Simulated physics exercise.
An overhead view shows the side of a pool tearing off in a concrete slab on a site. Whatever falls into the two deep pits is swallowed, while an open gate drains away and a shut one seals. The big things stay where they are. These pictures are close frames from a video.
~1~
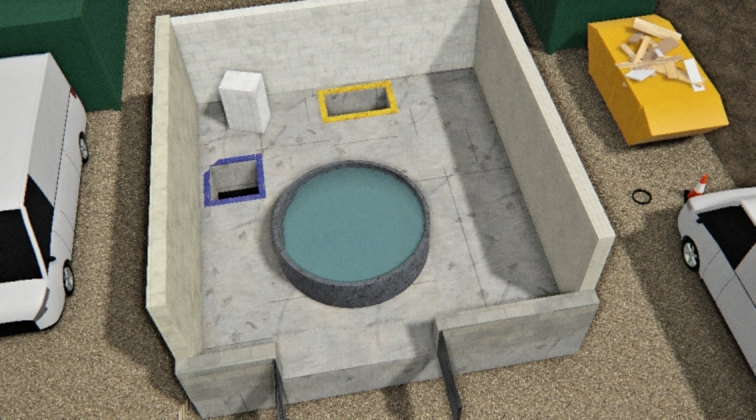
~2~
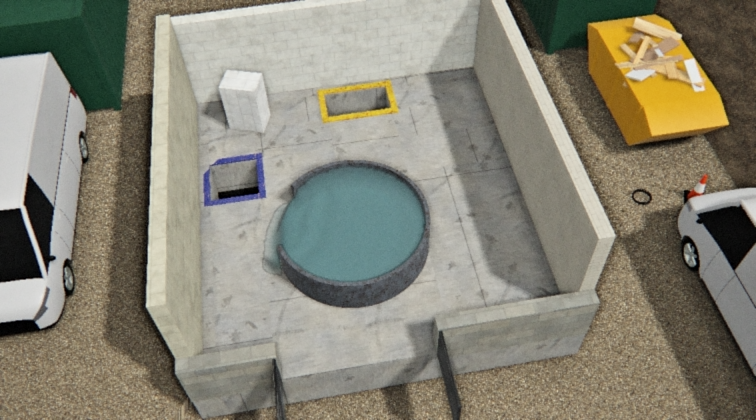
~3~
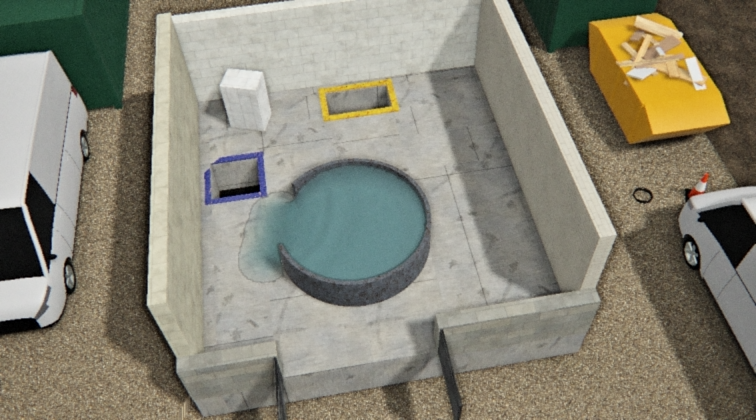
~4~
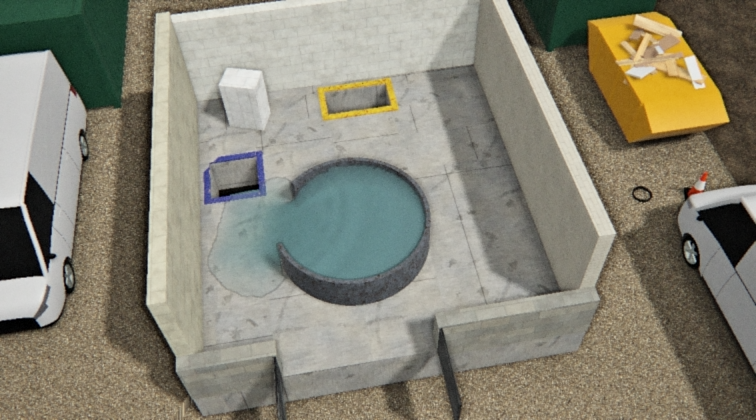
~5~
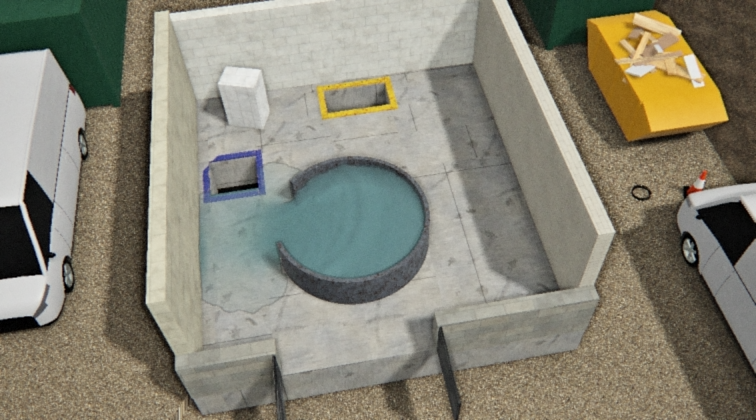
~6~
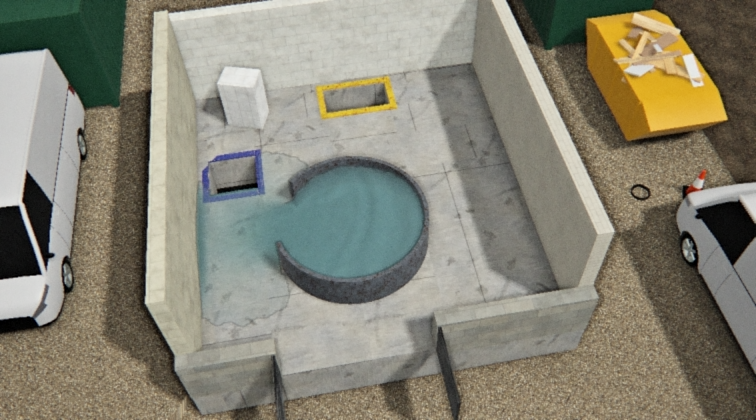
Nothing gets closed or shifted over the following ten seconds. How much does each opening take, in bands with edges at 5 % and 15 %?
Gate: 5 to 15 %, yellow pit: Less than 5 %, blue pit: More than 15 %.
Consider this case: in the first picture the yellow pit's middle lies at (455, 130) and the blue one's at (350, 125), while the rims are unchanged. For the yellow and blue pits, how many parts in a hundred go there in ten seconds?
For yellow, 4 in a hundred; for blue, 20 in a hundred.
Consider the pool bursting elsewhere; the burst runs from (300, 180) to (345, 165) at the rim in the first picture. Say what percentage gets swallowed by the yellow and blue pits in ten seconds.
Estimates in per cent: Yellow 25, blue 25.
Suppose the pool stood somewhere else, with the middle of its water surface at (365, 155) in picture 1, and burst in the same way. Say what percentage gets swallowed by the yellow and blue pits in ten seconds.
In per cent: Yellow 6, blue 55.
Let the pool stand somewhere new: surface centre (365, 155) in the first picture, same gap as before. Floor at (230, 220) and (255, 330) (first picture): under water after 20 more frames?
Result, in sequence: Waterlogged; waterlogged.
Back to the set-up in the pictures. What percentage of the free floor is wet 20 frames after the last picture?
Close to 35 %.
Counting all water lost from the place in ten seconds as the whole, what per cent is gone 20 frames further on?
My figure: 45 percent.
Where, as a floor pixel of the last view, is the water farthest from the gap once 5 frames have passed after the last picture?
I would point to (197, 125).
A moment on, water covers 15 % of the floor; the gate 0 %, the yellow pit 0 %, the blue pit 4 %.
Next, water covers 25 % of the floor; the gate 0 %, the yellow pit 0 %, the blue pit 13 %.
Then, water covers 35 % of the floor; the gate 1 %, the yellow pit 0 %, the blue pit 23 %.
Later, water covers 50 % of the floor; the gate 6 %, the yellow pit 0 %, the blue pit 35 %.
In the end, water covers 75 % of the floor; the gate 12 %, the yellow pit 0 %, the blue pit 45 %.
